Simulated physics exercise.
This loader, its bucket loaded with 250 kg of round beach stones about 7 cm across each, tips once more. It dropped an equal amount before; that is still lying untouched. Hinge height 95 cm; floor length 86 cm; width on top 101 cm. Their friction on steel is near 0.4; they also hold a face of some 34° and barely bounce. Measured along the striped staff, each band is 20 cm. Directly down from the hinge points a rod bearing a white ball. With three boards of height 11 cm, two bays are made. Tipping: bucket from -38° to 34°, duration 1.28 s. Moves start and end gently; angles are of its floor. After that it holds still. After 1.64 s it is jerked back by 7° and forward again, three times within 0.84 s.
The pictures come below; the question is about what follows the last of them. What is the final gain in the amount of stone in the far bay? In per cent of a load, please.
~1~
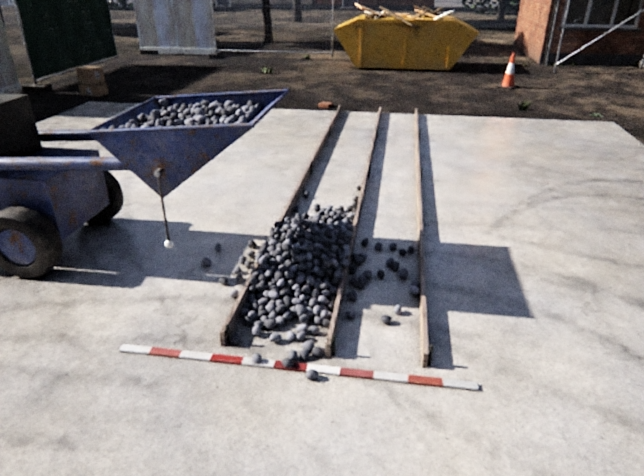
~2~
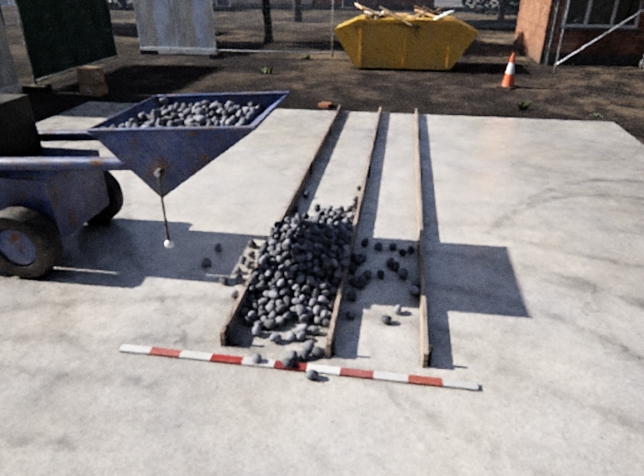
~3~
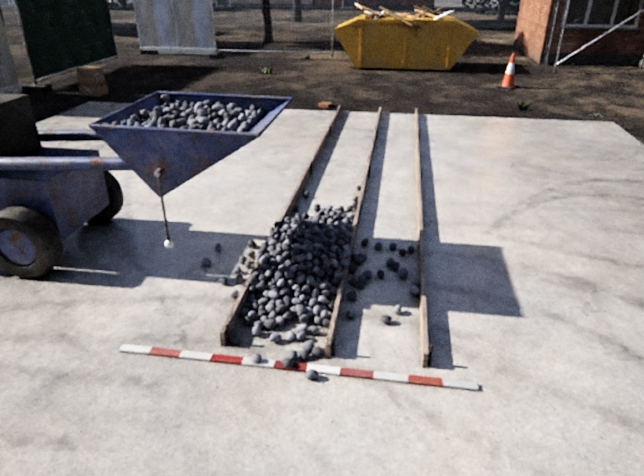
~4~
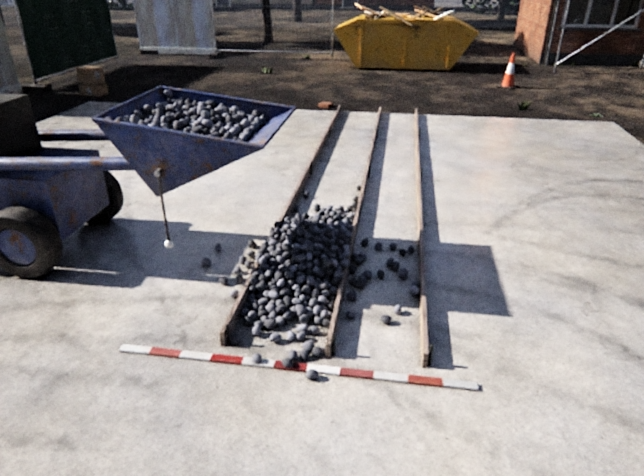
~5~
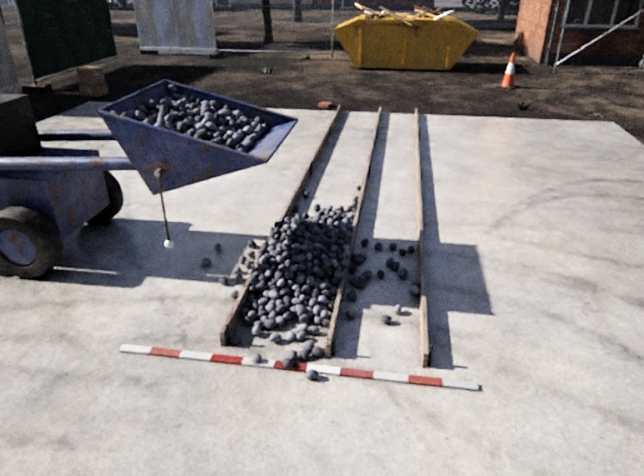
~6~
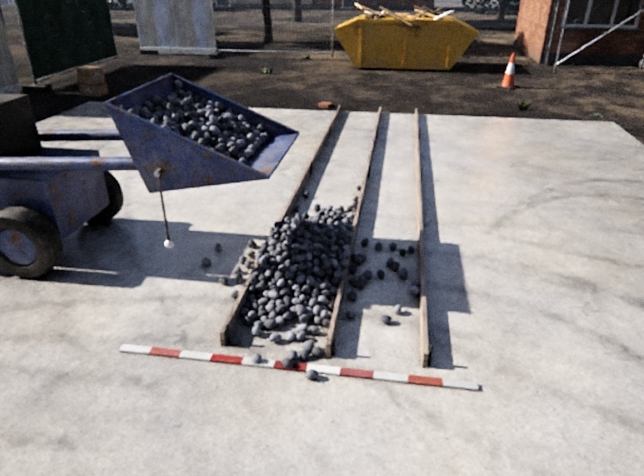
About 30 per cent.
Then, 0.4 s after the last picture the floor is at 23°; in per cent of one load, 100 in the bucket, 2 short of the bays, 94 in the near bay, 4 in the far bay; the foremost stones are at (404, 270).
Then, 0.8 s after the last picture the floor is at 34°; in per cent of one load, 62 in the bucket, 2 short of the bays, 133 in the near bay, 4 in the far bay; the foremost stones are at (404, 270).
Then, 2.4 s after the last picture the floor is at 34°; in per cent of one load, 0 in the bucket, 13 short of the bays, 153 in the near bay, 34 in the far bay; the foremost stones are at (429, 275).
Then, 4.8 s after the last picture the floor is at 34°; in per cent of one load, 0 in the bucket, 13 short of the bays, 153 in the near bay, 34 in the far bay; the foremost stones are at (429, 275). Net gain in the far bay, 30.
